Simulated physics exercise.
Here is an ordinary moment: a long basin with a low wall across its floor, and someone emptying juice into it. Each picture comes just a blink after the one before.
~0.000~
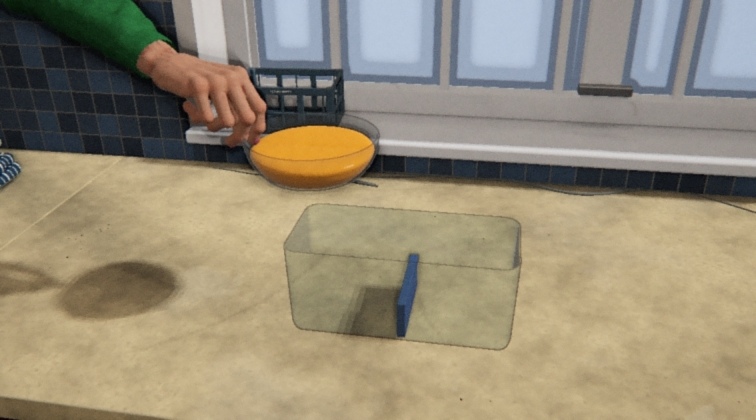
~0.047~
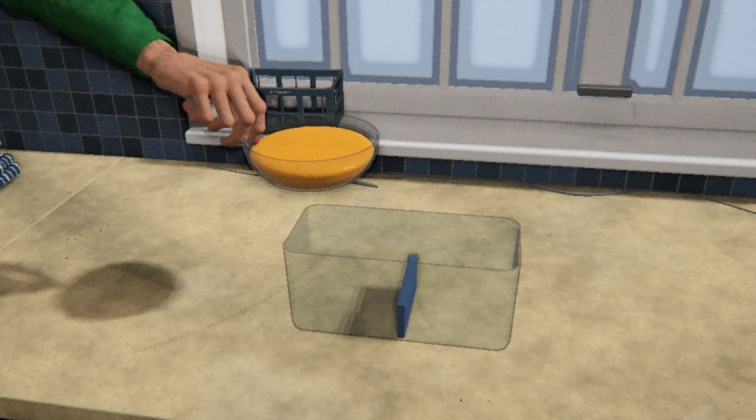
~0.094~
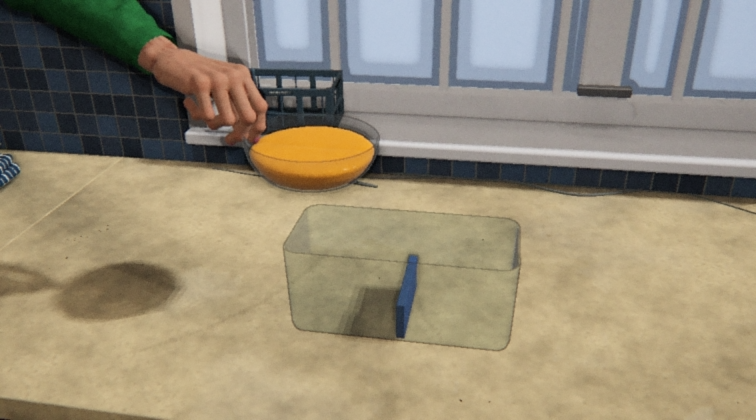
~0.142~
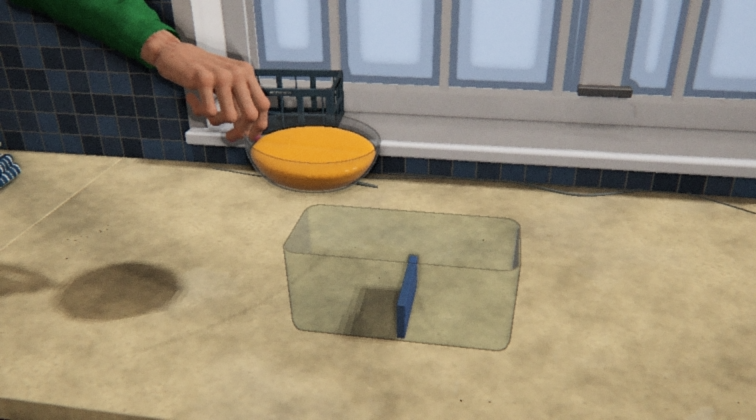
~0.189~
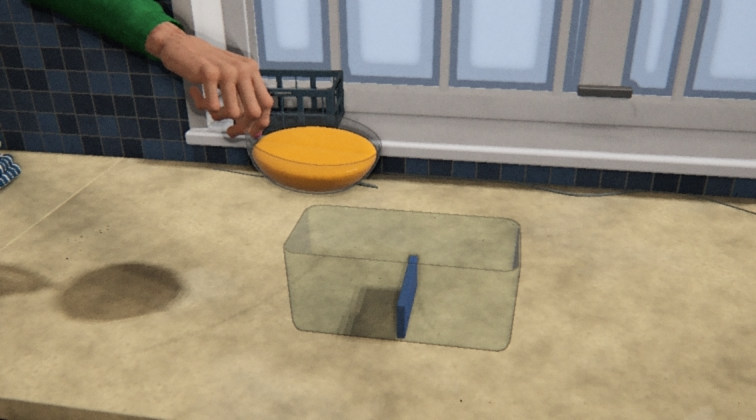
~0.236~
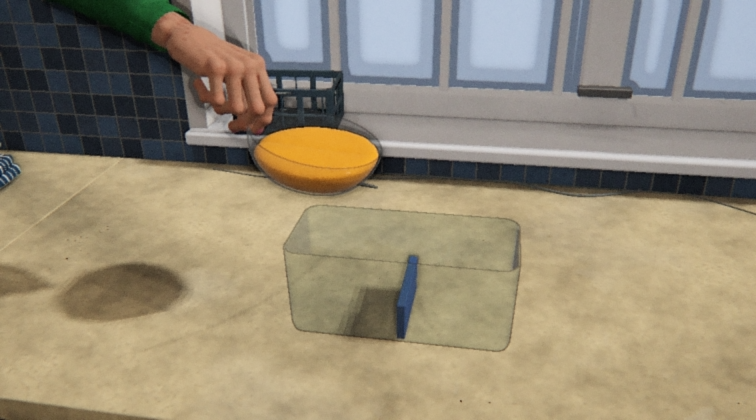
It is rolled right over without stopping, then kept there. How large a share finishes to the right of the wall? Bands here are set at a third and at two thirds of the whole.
The share right of the wall lands inside the two marks of one third and two thirds.
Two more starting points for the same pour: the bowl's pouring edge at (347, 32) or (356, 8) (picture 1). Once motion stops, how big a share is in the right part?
It comes to about 50 %, followed by about 65 %.
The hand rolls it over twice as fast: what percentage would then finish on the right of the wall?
I'd put it at some 35 percent.
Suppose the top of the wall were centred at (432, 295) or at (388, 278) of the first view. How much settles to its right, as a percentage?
25 % and 75 %, roughly.
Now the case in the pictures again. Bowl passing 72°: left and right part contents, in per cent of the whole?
About 10 per cent on the left and 35 on the right.
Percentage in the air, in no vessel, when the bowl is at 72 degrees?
I'd say some 30 per cent of it.
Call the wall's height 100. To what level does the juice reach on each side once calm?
Levels: Left around 30 per cent, right around 40 per cent.
A moment on, the bowl is tipped part way and 24 per cent is still to pour, 9 is left of the wall and 34 right of it.
Next, the bowl is tipped right over and 0 per cent is still to pour, 45 is left of the wall and 54 right of it.
Then the bowl is tipped right over and 0 per cent is still to pour, 45 is left of the wall and 55 right of it.
Later the bowl is tipped right over and 0 per cent is still to pour, 45 is left of the wall and 55 right of it.
In the end 45 per cent lies left of the wall, 55 right of it and 1 outside.
